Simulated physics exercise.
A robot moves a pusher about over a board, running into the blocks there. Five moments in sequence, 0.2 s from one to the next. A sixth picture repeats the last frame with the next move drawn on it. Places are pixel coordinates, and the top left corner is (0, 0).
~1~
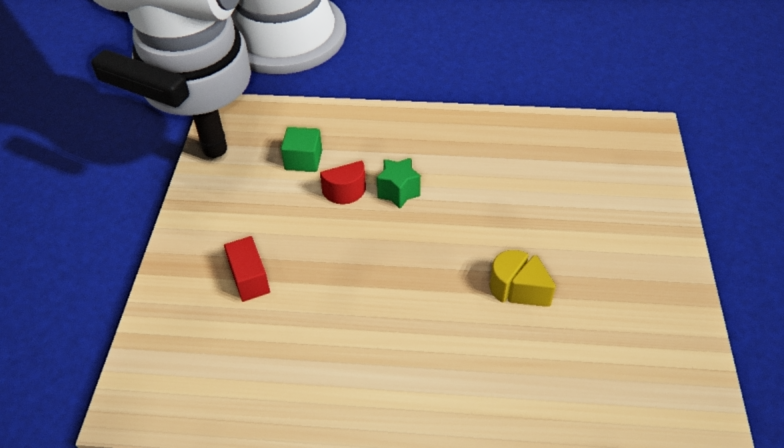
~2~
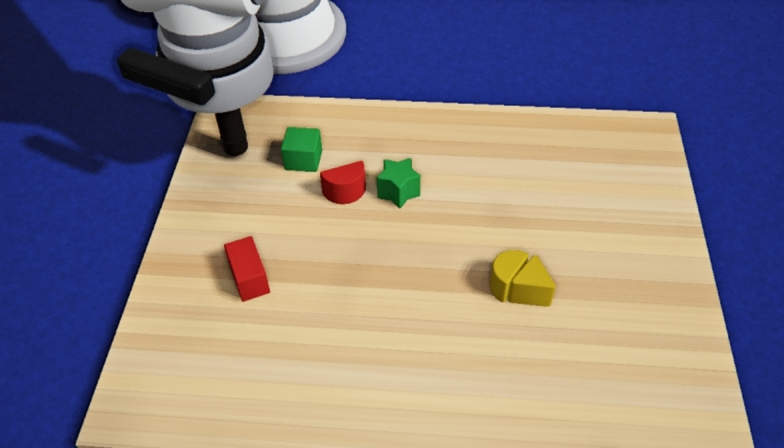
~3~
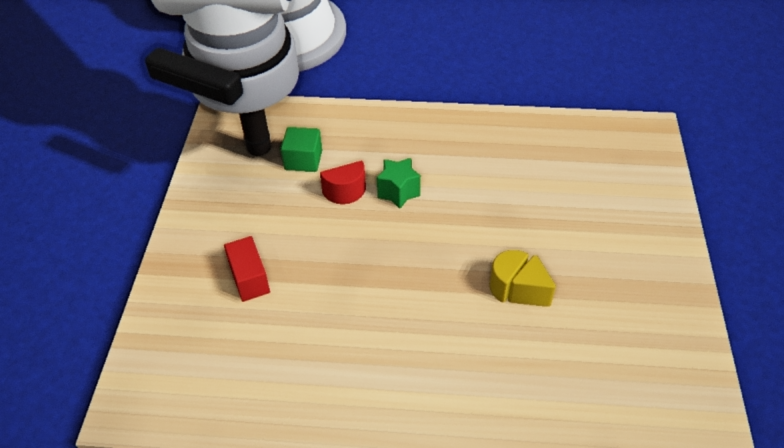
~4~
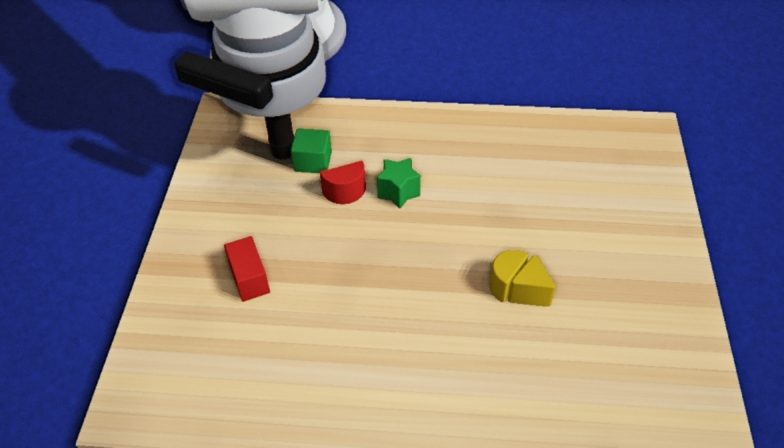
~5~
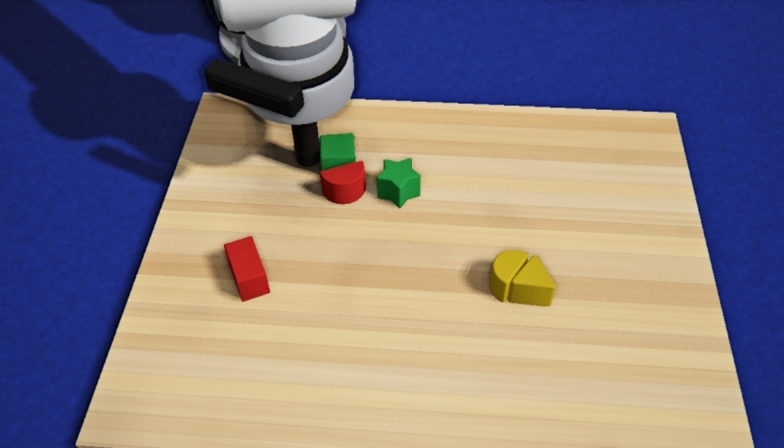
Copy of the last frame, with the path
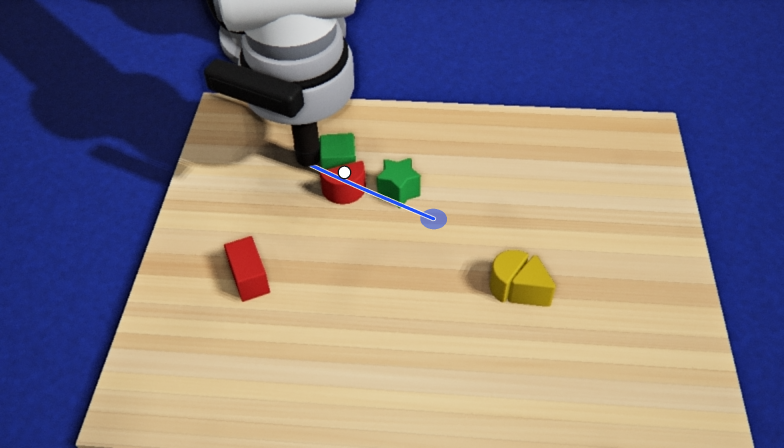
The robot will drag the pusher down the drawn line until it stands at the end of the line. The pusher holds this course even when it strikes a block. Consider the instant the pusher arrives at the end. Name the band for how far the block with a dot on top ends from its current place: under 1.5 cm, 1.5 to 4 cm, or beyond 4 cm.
My prediction: Between 1.5 and 4 cm.
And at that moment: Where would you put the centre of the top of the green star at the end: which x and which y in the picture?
It will end up at (437, 173).
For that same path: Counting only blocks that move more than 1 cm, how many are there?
The push moves three or more blocks more than 1 cm.
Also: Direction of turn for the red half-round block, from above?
Bird's-eye view: Clockwise.
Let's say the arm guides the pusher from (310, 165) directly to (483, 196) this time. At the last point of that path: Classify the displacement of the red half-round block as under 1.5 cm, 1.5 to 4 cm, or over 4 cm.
Displaced less than 1.5 cm.
The line goes from (310, 165) directly to (434, 219); the dot is on the red half-round block.
On the path given first. One third of the way, pusher (349, 177); green square (370, 145), turned 30° anticlockwise; red half-round block (351, 179), turned 15° clockwise.
Two thirds of the way, pusher (391, 195); green square (373, 145), turned 45° anticlockwise; red half-round block (355, 189), turned 45° clockwise; green star (418, 173), turned 35° anticlockwise.
At the end, pusher (434, 213); green square (373, 145), turned 45° anticlockwise; red half-round block (355, 189), turned 45° clockwise; green star (437, 173), turned 80° anticlockwise.
